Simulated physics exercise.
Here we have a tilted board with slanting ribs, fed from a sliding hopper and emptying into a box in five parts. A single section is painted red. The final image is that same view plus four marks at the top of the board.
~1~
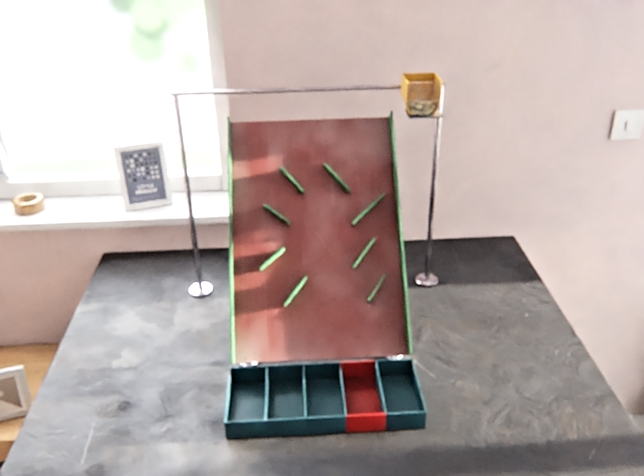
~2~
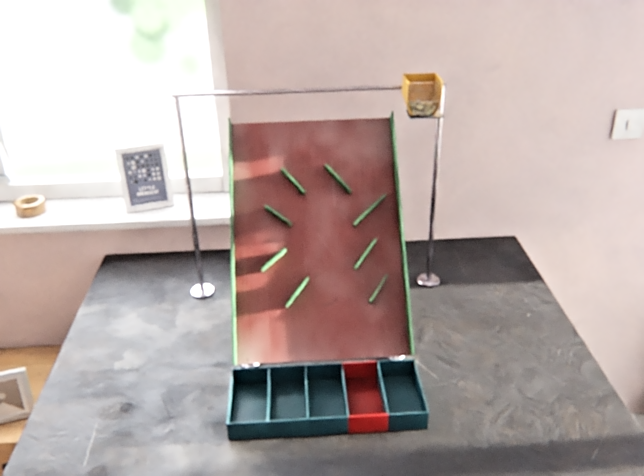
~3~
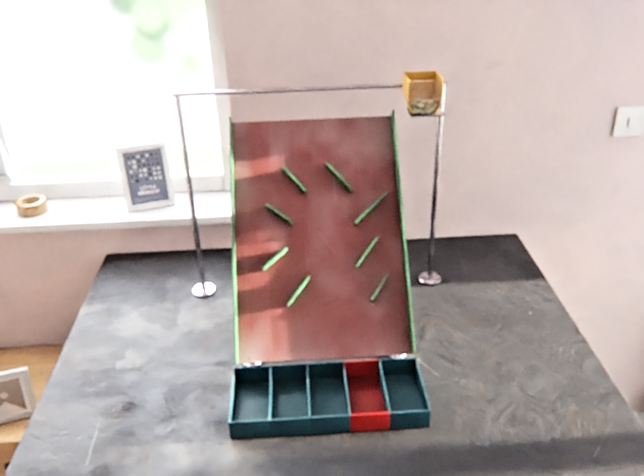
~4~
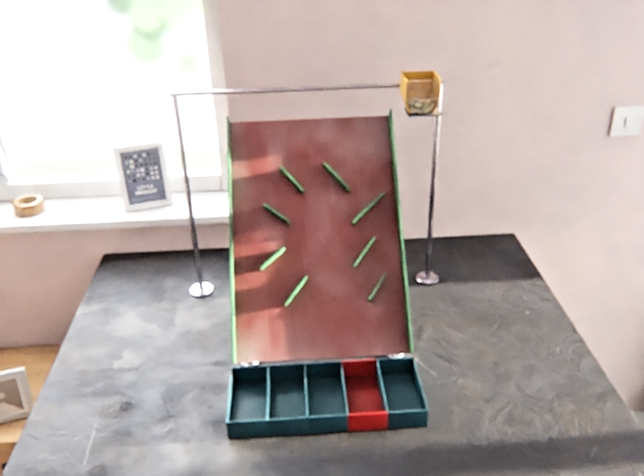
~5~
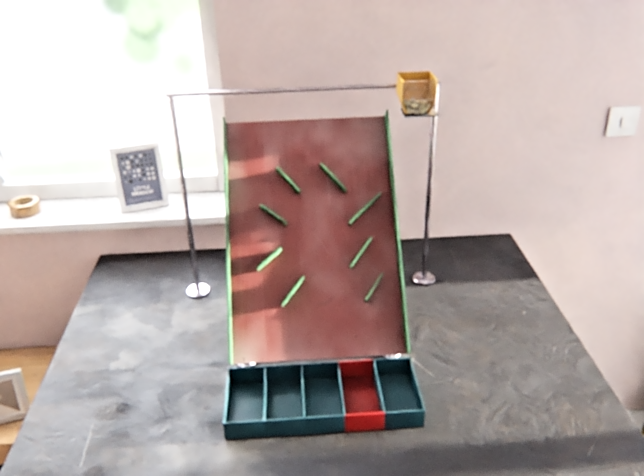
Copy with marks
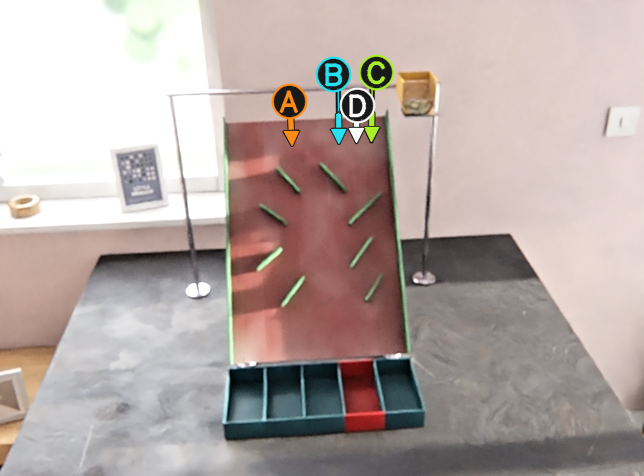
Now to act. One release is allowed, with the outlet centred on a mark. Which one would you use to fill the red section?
The answer is mark A.
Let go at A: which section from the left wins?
It is the fourth one.
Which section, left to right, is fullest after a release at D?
It is the third one.
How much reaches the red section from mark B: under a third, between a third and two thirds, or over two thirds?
It is under a third.
On the marked copy, mark A meets the board at (291, 140); mark B meets the board at (338, 138); mark C meets the board at (371, 136); mark D meets the board at (356, 137).
For mark A, the bulk in the red section, a small share in other sections, a small share outside the box.
For mark B, close to a quarter in the red section, the bulk in other sections.
For mark C, only a few in the red section, all but a few in other sections, only a few outside the box.
For mark D, a small share in the red section, the bulk in other sections.
